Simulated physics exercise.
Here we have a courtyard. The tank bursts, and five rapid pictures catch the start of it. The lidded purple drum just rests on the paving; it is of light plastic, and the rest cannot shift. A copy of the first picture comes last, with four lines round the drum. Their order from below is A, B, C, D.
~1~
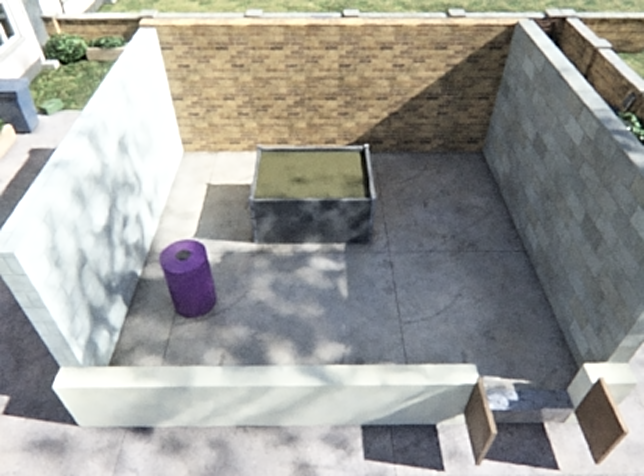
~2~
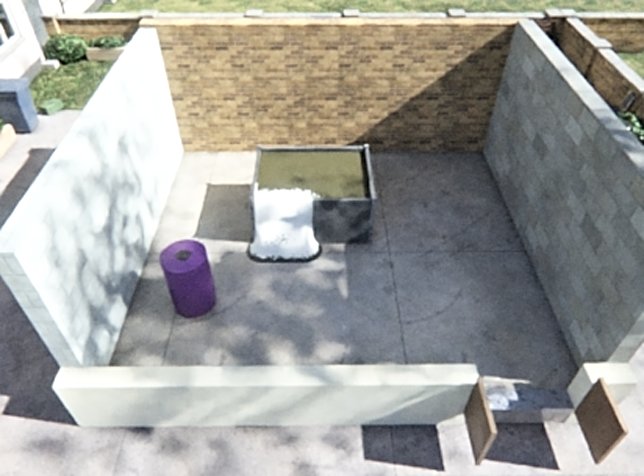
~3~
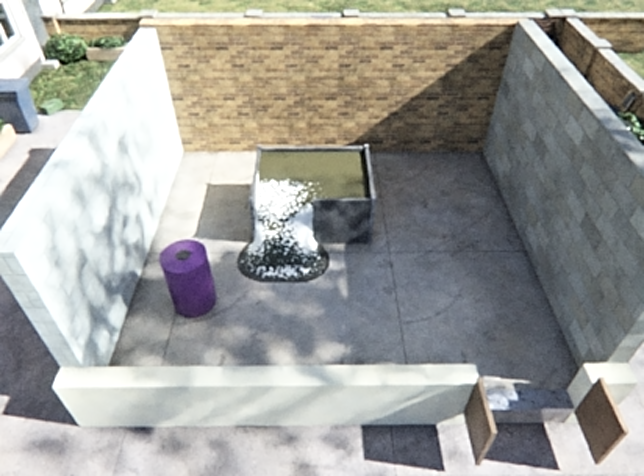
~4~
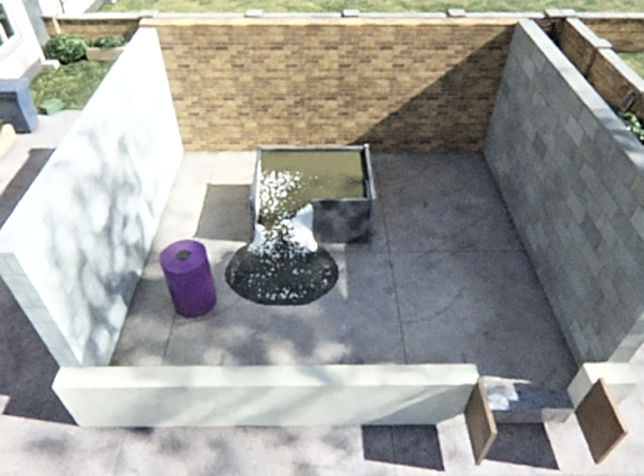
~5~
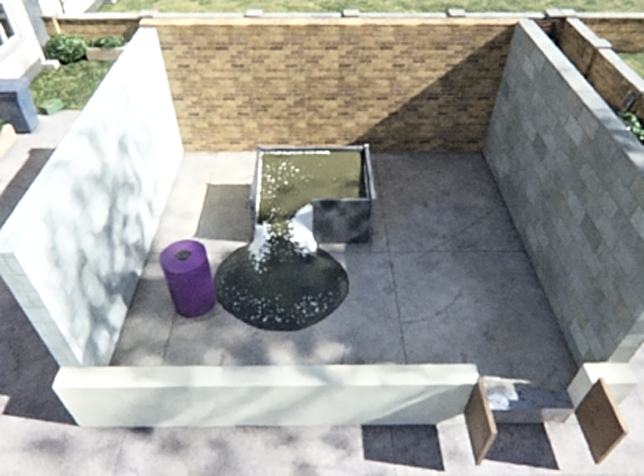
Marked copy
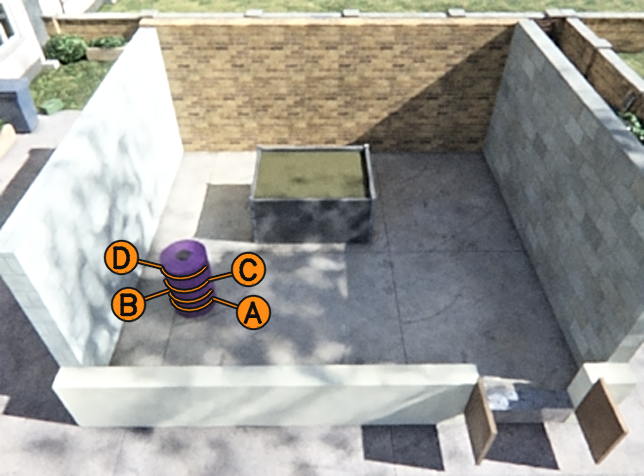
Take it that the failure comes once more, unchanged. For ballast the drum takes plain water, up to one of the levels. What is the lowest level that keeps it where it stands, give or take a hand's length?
Mark B just does it.
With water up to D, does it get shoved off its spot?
No, that is safe.
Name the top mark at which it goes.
It is A.
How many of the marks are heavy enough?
Three.
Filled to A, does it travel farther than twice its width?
No, less.
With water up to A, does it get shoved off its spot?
Yes, that goes wrong.
On the marked copy, A at (189, 310); B at (187, 302); C at (184, 291); D at (180, 278); from the bottom up A, B, C, D.
For mark A, it is pushed about its own width away.
For mark B, it shifts by a finger or two and stays.
For mark C, it does not move.
For mark D, it does not move.
